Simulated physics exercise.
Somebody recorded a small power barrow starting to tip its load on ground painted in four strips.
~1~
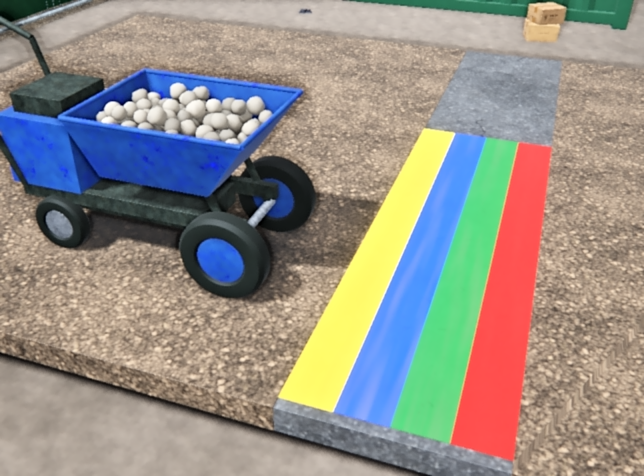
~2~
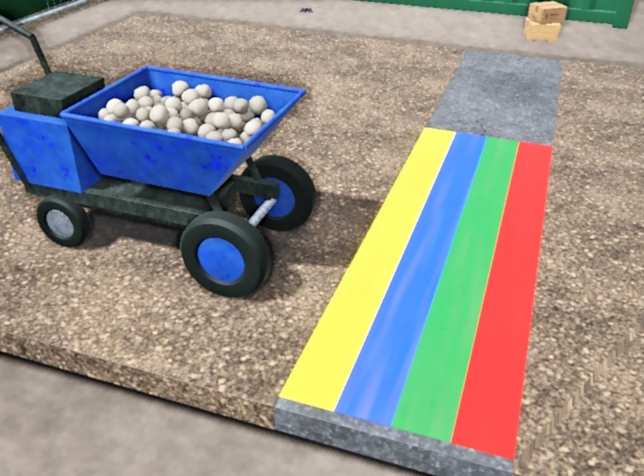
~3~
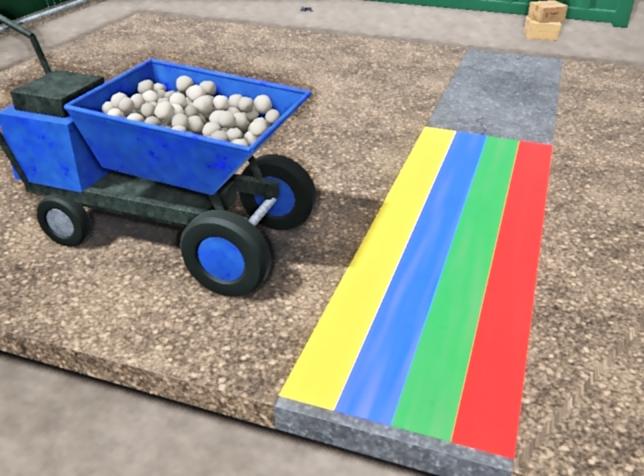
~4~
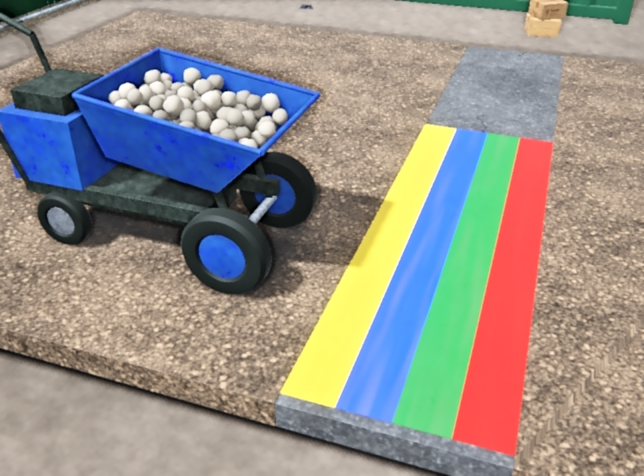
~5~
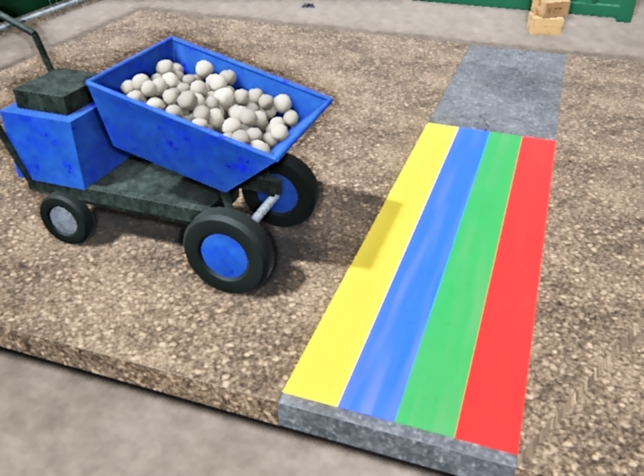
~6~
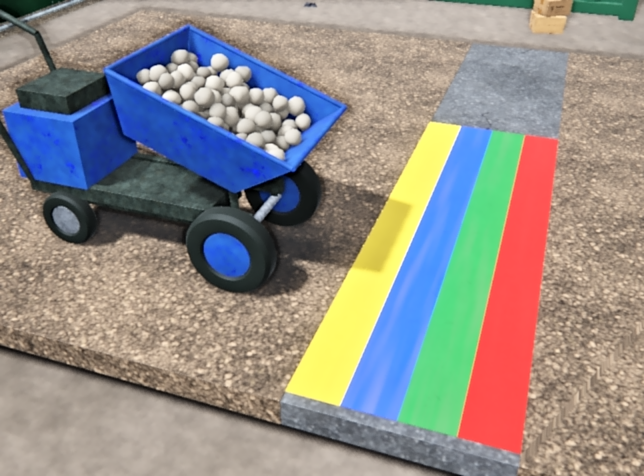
A blue power barrow heaped with pale rounded pebbles stands on the left of a brown gravelly slab, seen from above at an angle. To its right lies a flat strip painted yellow, blue, green and red, with grey paving behind it and small tan blocks at the top right. The skip tilts gradually forward to the right, its rear rising clear of the chassis, while the view shifts very slightly.
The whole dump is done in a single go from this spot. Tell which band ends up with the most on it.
The most ends up on blue.
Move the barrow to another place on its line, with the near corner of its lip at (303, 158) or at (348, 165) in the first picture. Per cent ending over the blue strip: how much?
About 20 and 0 per cent.
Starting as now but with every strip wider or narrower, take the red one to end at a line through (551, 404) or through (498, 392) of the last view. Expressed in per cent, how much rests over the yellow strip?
Shares in turn: 20 %; 10 %.
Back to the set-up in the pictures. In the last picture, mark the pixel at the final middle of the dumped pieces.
I'd place the middle at about (433, 280).
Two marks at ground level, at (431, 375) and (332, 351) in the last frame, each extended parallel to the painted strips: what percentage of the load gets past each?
I'd put it near 30 in a hundred, then near 100 in a hundred.
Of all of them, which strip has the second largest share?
That green strip.
Just after the last frame, skip tipped steeply; every one in the skip.
A moment on, skip tipped right over; roughly two thirds in the skip; about a tenth over the yellow strip; roughly a quarter over the blue strip; just a few over the green strip.
Further on, skip tipped right over; about a tenth in the skip; about a tenth over the yellow strip; roughly a third over the blue strip; roughly a quarter over the green strip; about a tenth over the red strip; just a few off the paint.
When it is over, skip tipped right over; just a few in the skip; about a tenth over the yellow strip; roughly a third over the blue strip; roughly a quarter over the green strip; about a tenth over the red strip; just a few off the paint.
